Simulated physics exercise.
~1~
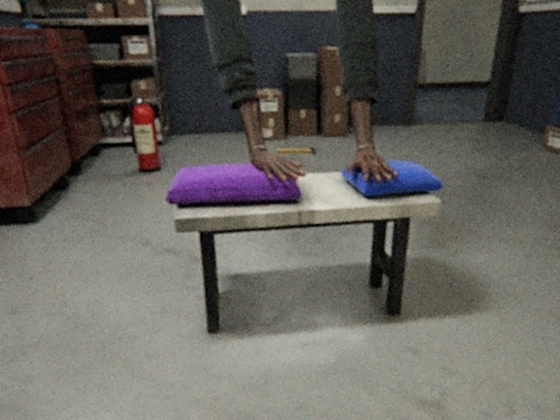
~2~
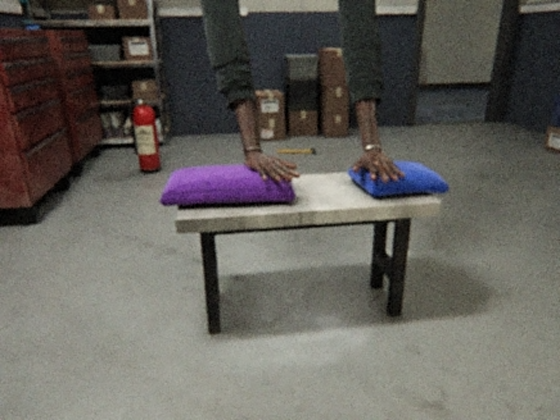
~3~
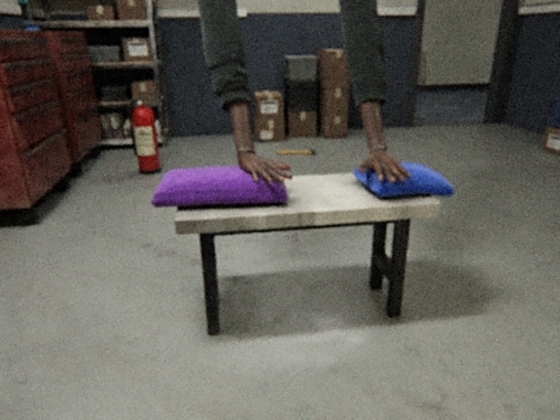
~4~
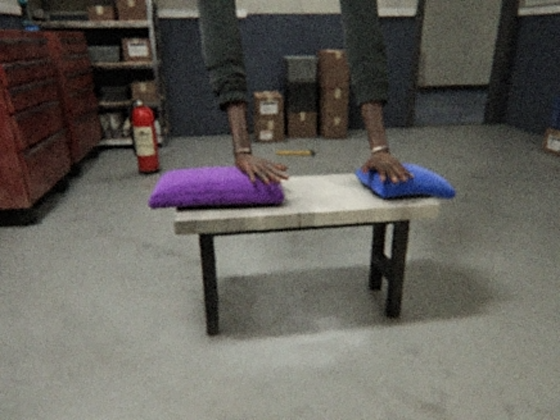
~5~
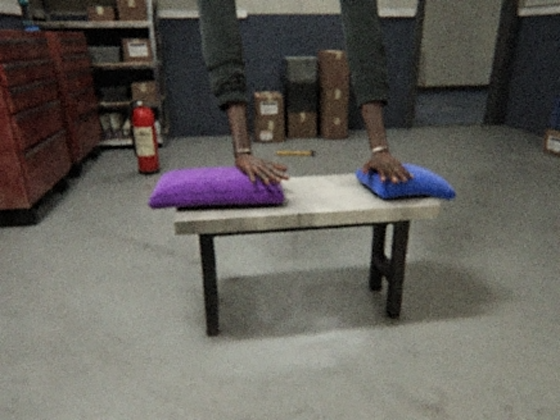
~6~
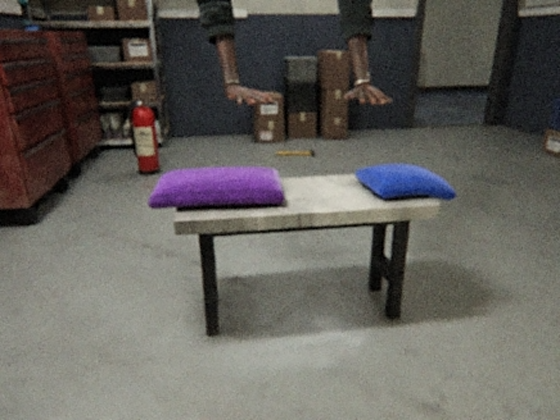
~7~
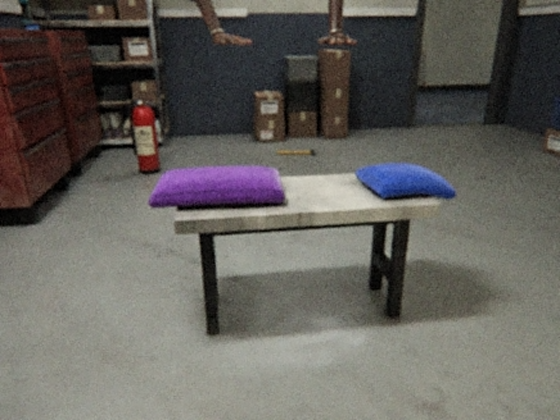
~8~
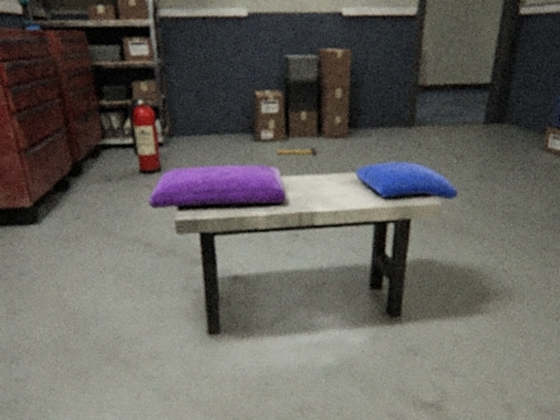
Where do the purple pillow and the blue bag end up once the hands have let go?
Both stay on top of the bench, with the purple pillow at the left end and the blue bag at the right end.
